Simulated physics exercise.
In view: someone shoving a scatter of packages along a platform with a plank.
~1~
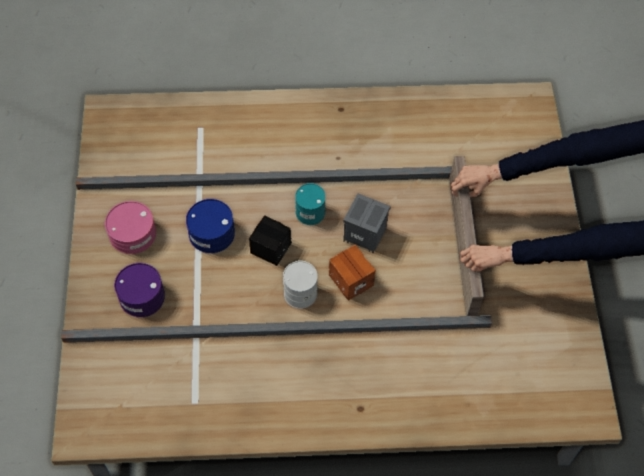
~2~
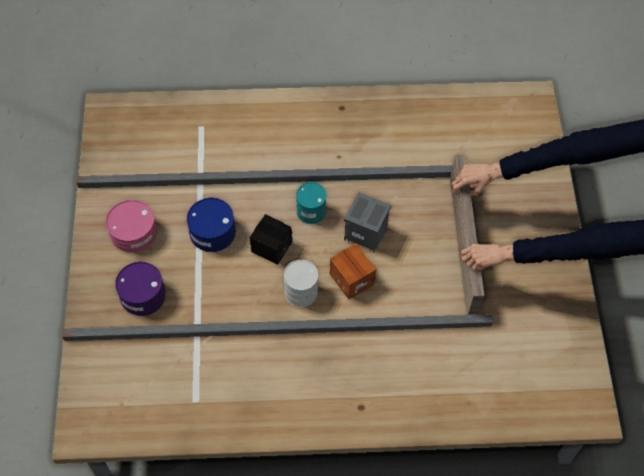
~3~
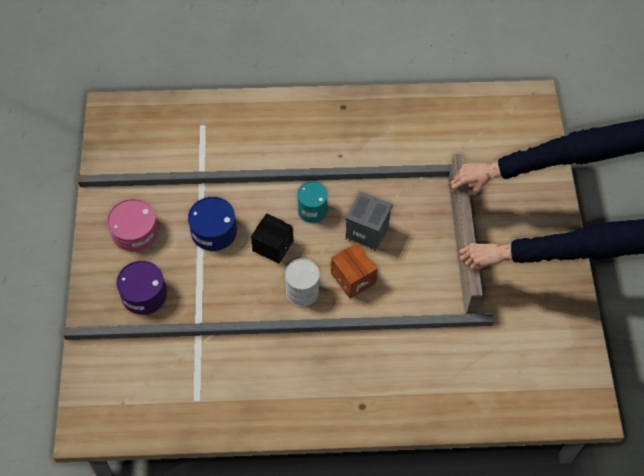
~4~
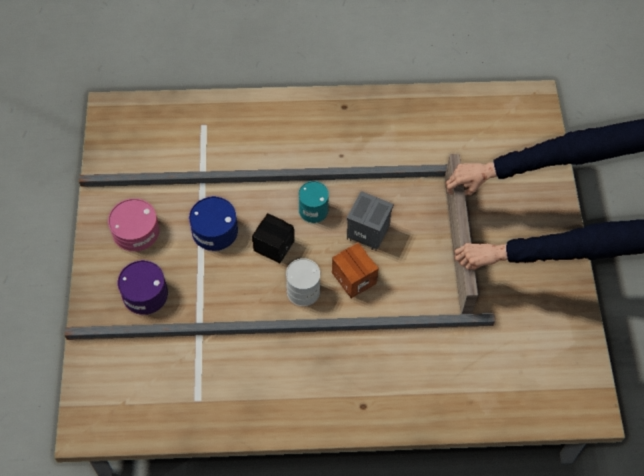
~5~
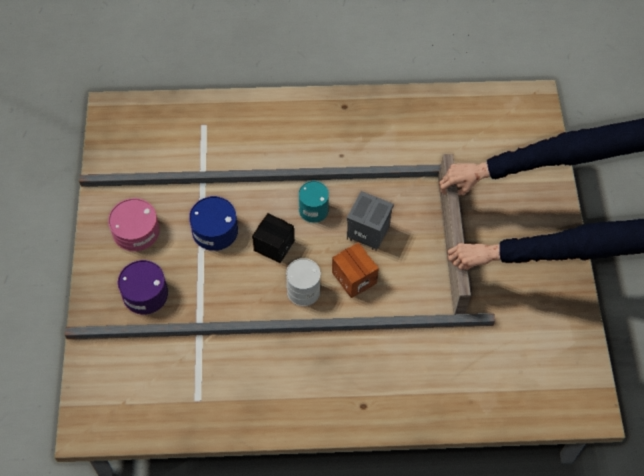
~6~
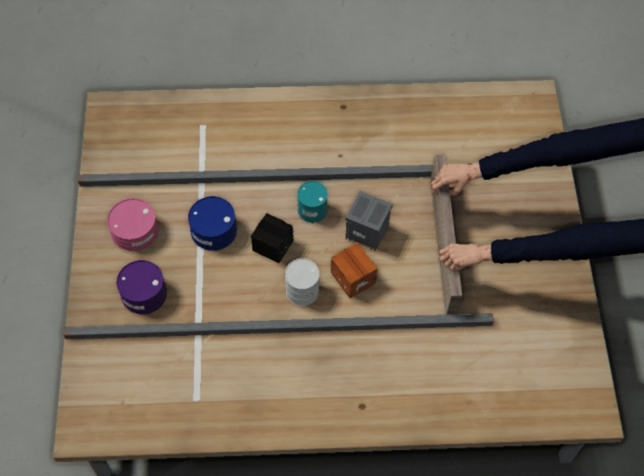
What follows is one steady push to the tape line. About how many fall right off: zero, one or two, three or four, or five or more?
Here the number that fall off is zero.
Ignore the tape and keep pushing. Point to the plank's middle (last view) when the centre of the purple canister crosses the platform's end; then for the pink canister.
Near (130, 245) and (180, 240).
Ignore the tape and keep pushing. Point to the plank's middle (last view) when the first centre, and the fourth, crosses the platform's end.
At (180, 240) for the first, at (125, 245) for the fourth.
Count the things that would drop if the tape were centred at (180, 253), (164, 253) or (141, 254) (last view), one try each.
In that order 0, 1 and 1.
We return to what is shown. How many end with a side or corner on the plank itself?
It touches 4.
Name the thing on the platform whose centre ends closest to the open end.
That is the pink canister.
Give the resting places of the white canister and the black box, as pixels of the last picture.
First (181, 297), then (147, 256).
A little later, none off yet; pink canister at rest near (133, 225); purple canister at rest near (142, 287); blue canister at rest near (213, 224).
Next, none off yet; pink canister at rest near (133, 225); purple canister at rest near (142, 287); blue canister shifted a little near (186, 222).
When it is over, the number that fall off is zero.
